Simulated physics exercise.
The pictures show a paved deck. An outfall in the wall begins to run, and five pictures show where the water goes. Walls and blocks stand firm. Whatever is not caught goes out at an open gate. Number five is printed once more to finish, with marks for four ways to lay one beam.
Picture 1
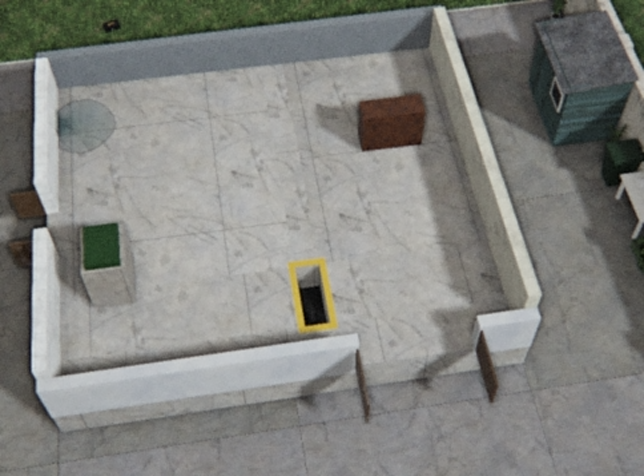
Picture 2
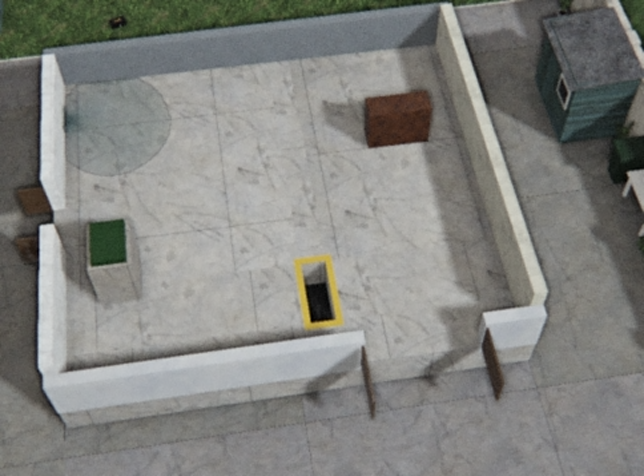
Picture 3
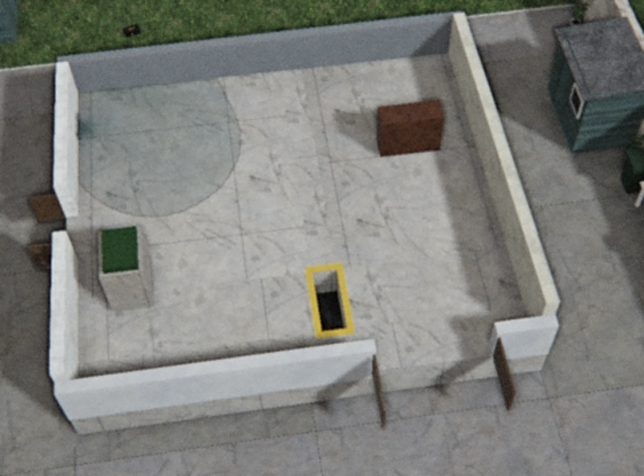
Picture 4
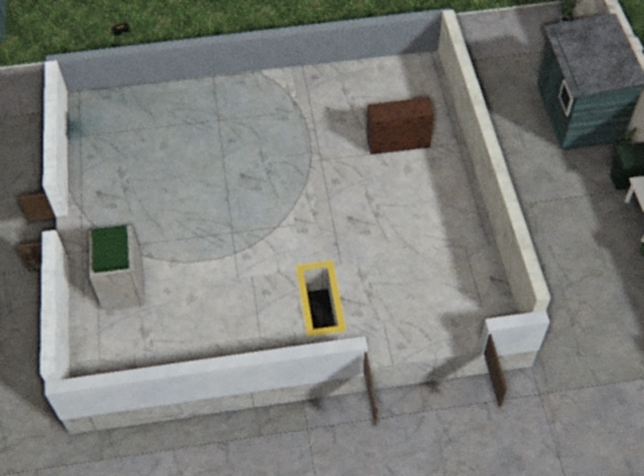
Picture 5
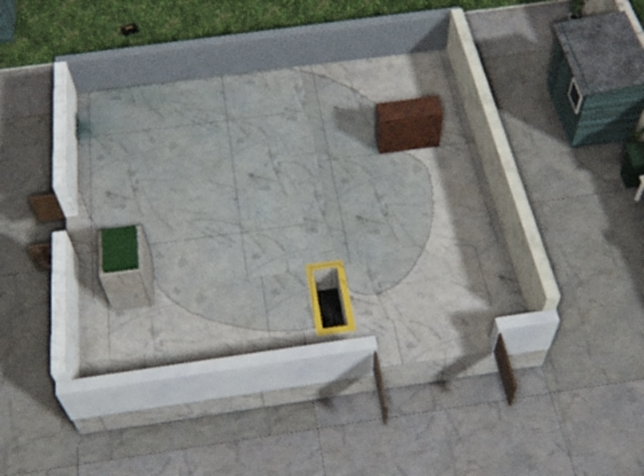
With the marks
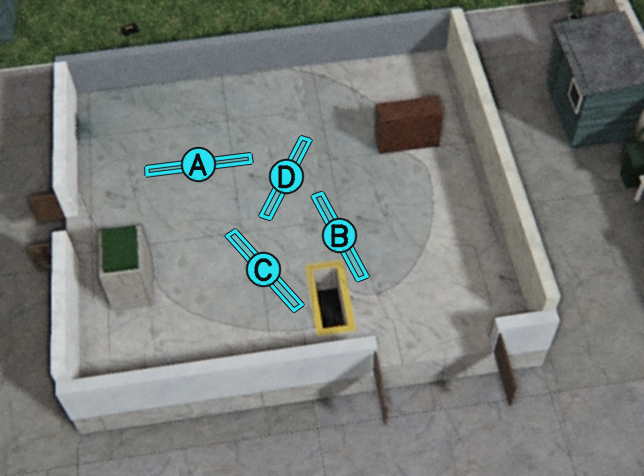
The footage shows a walled paved deck where a wet patch appears in the upper left corner and spreads steadily across the floor in a widening curve, passing the green-topped block and reaching the brown block and yellow-edged drain.
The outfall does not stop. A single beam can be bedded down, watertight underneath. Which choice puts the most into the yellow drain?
Go for B.
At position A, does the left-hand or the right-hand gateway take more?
The right one.
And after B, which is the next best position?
That would be D.
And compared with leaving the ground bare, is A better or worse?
It is worse.
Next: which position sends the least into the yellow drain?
A it is.
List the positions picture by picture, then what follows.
Outfall at (57, 123); yellow drain at (312, 295); open gate at (414, 346); open gate at (59, 235); front seen at (109, 121), 2 % of the ground wet; yellow drain still dry, in the first picture.
Front seen at (154, 154), 8 % of the ground wet; yellow drain still dry, in the second picture.
Front seen at (225, 175), 17 % of the ground wet; yellow drain still dry, in the third picture.
Front seen at (301, 184), 33 % of the ground wet; yellow drain still dry, in the fourth picture.
Front seen at (415, 256), 58 % of the ground wet; yellow drain taking water, in the fifth picture.
On the marked copy, A from (146, 171) to (250, 158); B from (317, 194) to (362, 277); C from (231, 233) to (298, 307); D from (265, 216) to (305, 139).
If A is chosen, about 9 % of the stream goes into the yellow drain, about 90 % out by the gates.
If B is chosen, about 37 % of the stream goes into the yellow drain, about 62 % out by the gates.
If C is chosen, about 18 % of the stream goes into the yellow drain, about 82 % out by the gates.
If D is chosen, about 29 % of the stream goes into the yellow drain, about 69 % out by the gates.
